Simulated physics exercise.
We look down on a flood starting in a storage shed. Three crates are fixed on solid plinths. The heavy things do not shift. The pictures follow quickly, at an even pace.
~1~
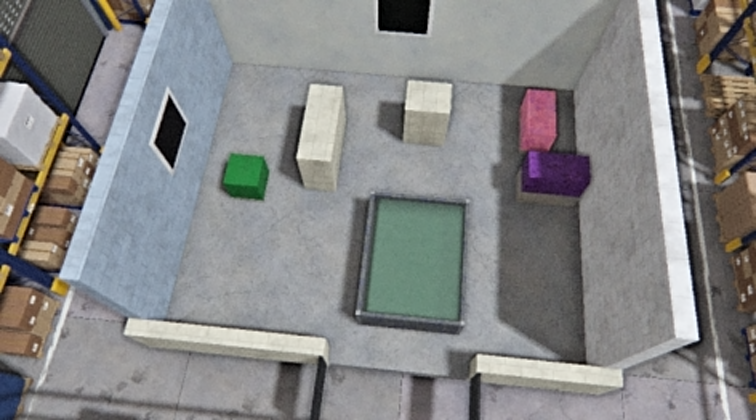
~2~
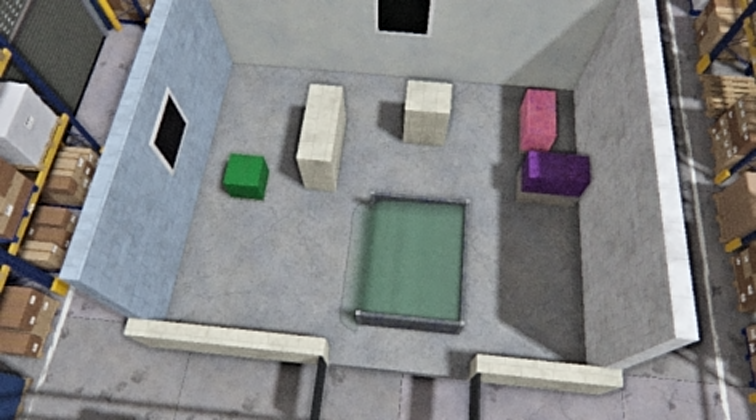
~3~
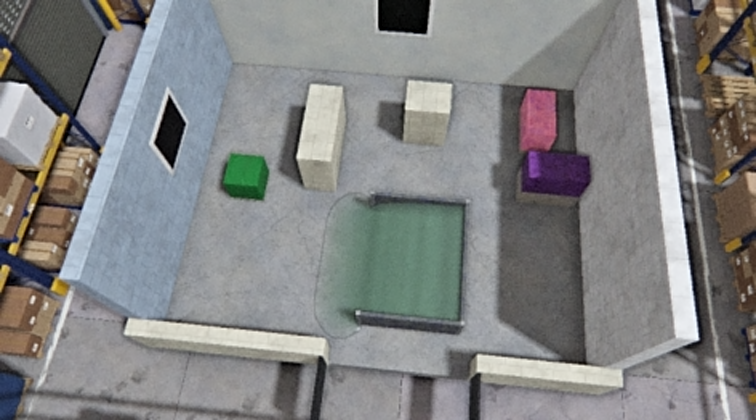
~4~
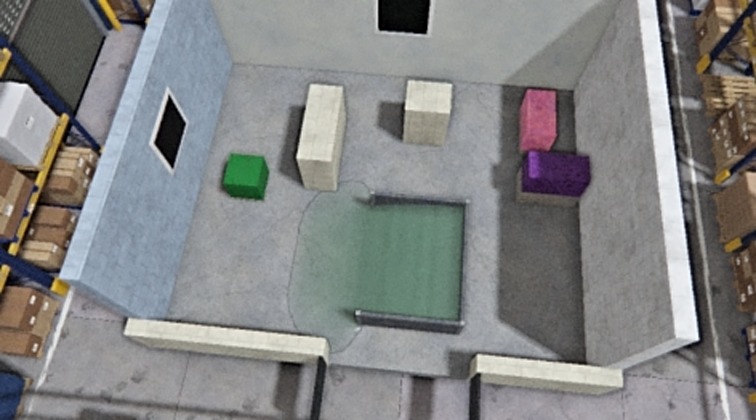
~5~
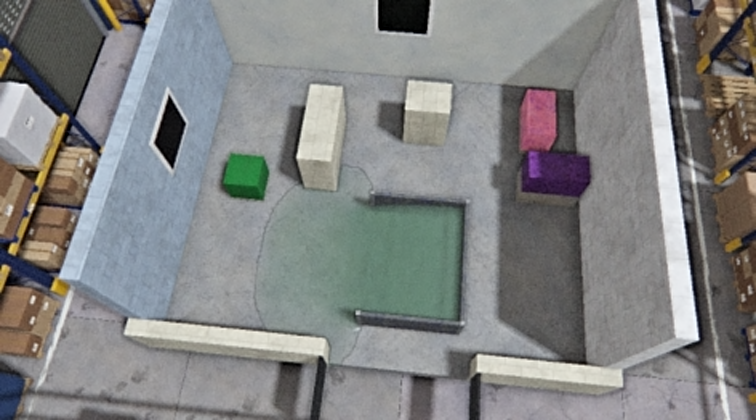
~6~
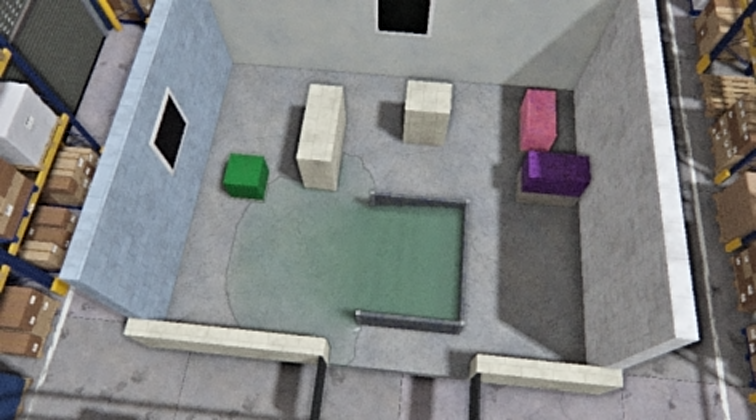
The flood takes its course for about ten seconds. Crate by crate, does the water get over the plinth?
One by one: The pink crate escapes dry; the green crate is wetted; the purple crate escapes dry.
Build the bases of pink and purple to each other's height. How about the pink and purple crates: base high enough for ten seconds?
My reading: The pink crate keeps dry, the purple crate stays dry.
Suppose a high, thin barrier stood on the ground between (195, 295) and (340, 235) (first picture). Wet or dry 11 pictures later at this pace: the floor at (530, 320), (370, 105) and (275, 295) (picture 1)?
In that order: Free of water, covered, under water.
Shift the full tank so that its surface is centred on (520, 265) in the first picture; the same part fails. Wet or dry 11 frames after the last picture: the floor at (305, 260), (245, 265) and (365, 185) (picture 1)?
In turn: Under water, covered, under water.
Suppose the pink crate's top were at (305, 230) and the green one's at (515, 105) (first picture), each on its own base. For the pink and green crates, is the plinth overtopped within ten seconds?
My reading: Pink crate is soaked; green crate ends up wet.
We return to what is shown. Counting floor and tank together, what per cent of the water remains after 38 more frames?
About 96 per cent.
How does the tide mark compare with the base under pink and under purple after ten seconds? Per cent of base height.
Near 80 and 20 in a hundred.
A moment on, water covers 30 % of the floor; the pink crate not reached, the green crate water round its plinth, the purple crate not reached.
Next, water covers 40 % of the floor; the pink crate not reached, the green crate water round its plinth, the purple crate not reached.
Then, water covers 45 % of the floor; the pink crate not reached, the green crate water round its plinth, the purple crate not reached.
Later, water covers 70 % of the floor; the pink crate not reached, the green crate water round its plinth, the purple crate not reached.
In the end, water covers 85 % of the floor; the pink crate stayed above the water, the green crate was topped, the purple crate stayed above the water.
